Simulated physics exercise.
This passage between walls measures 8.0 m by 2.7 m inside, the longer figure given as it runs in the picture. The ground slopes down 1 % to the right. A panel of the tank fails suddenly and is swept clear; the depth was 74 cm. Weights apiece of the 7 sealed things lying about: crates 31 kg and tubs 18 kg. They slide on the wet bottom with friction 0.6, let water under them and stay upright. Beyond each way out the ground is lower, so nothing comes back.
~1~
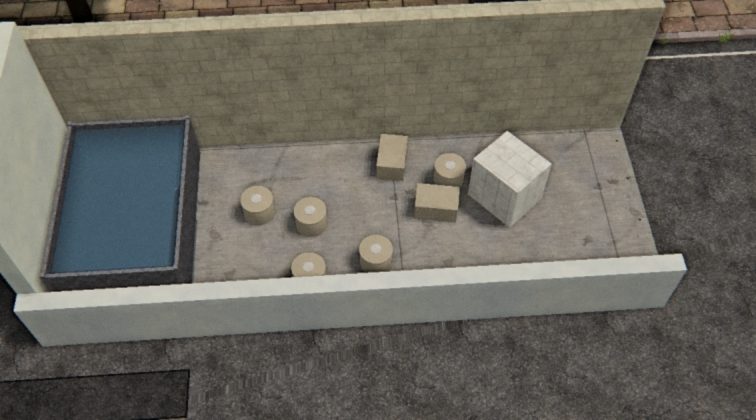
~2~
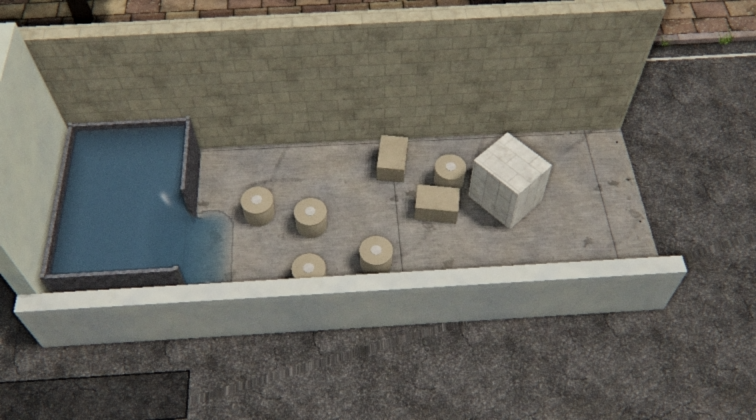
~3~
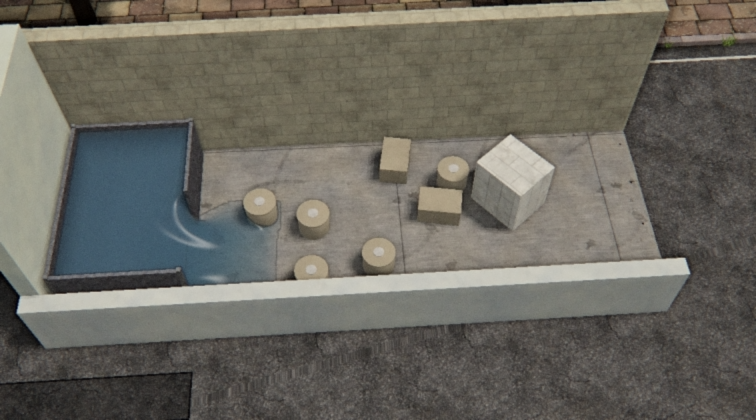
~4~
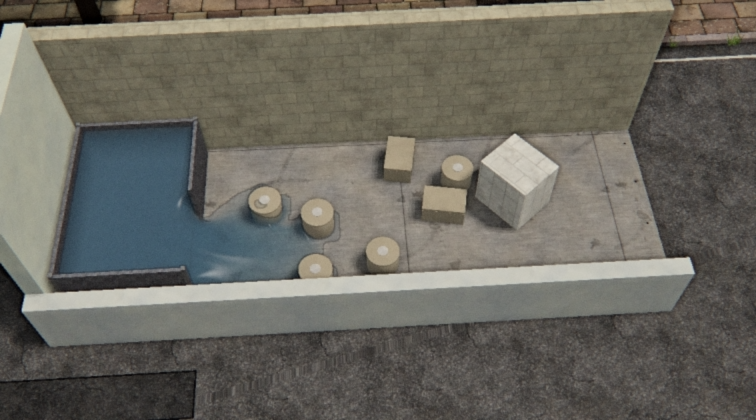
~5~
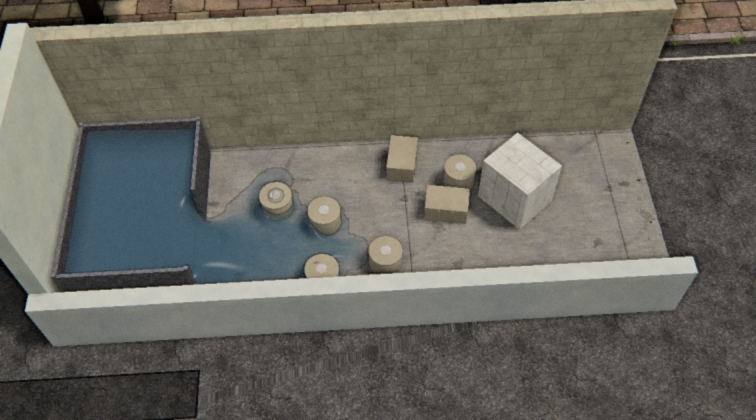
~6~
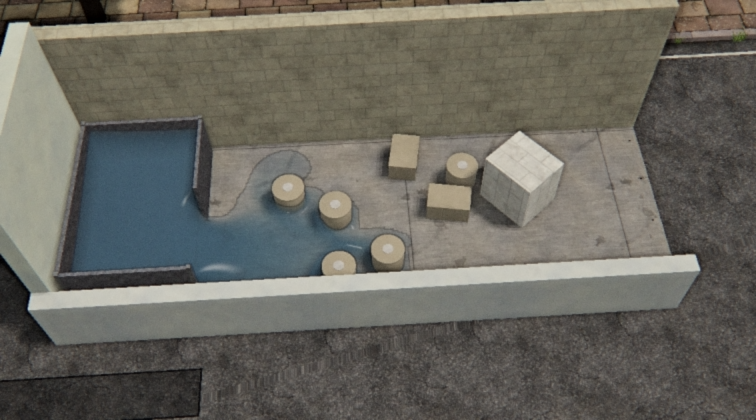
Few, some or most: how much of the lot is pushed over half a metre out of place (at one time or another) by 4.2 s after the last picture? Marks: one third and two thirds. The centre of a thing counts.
It is two thirds or above.
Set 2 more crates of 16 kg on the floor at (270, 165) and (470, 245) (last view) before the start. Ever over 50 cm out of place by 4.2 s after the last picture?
In that order: Short of it, past it.
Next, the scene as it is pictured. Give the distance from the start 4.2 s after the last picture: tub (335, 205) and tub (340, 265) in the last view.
In that order: 250 cm, washed out.
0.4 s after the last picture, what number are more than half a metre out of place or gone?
I count 3.
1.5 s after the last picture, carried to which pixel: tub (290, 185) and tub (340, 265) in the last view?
Around (321, 161) and (594, 249).
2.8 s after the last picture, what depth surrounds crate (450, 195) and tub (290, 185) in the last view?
Roughly 16 and 9 cm.
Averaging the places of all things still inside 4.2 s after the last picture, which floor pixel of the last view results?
Near (476, 162).
Then, 0.4 s after the last picture 3 of 7 are over 50 cm from their spots; 1 afloat.
Then, 1.5 s after the last picture 4 of 7 are over 50 cm from their spots; 3 afloat.
Then, 2.8 s after the last picture 7 of 7 are over 50 cm from their spots; 2 afloat.
Then, 4.2 s after the last picture 7 of 7 are over 50 cm from their spots, and 7 have been at some point; 2 afloat.
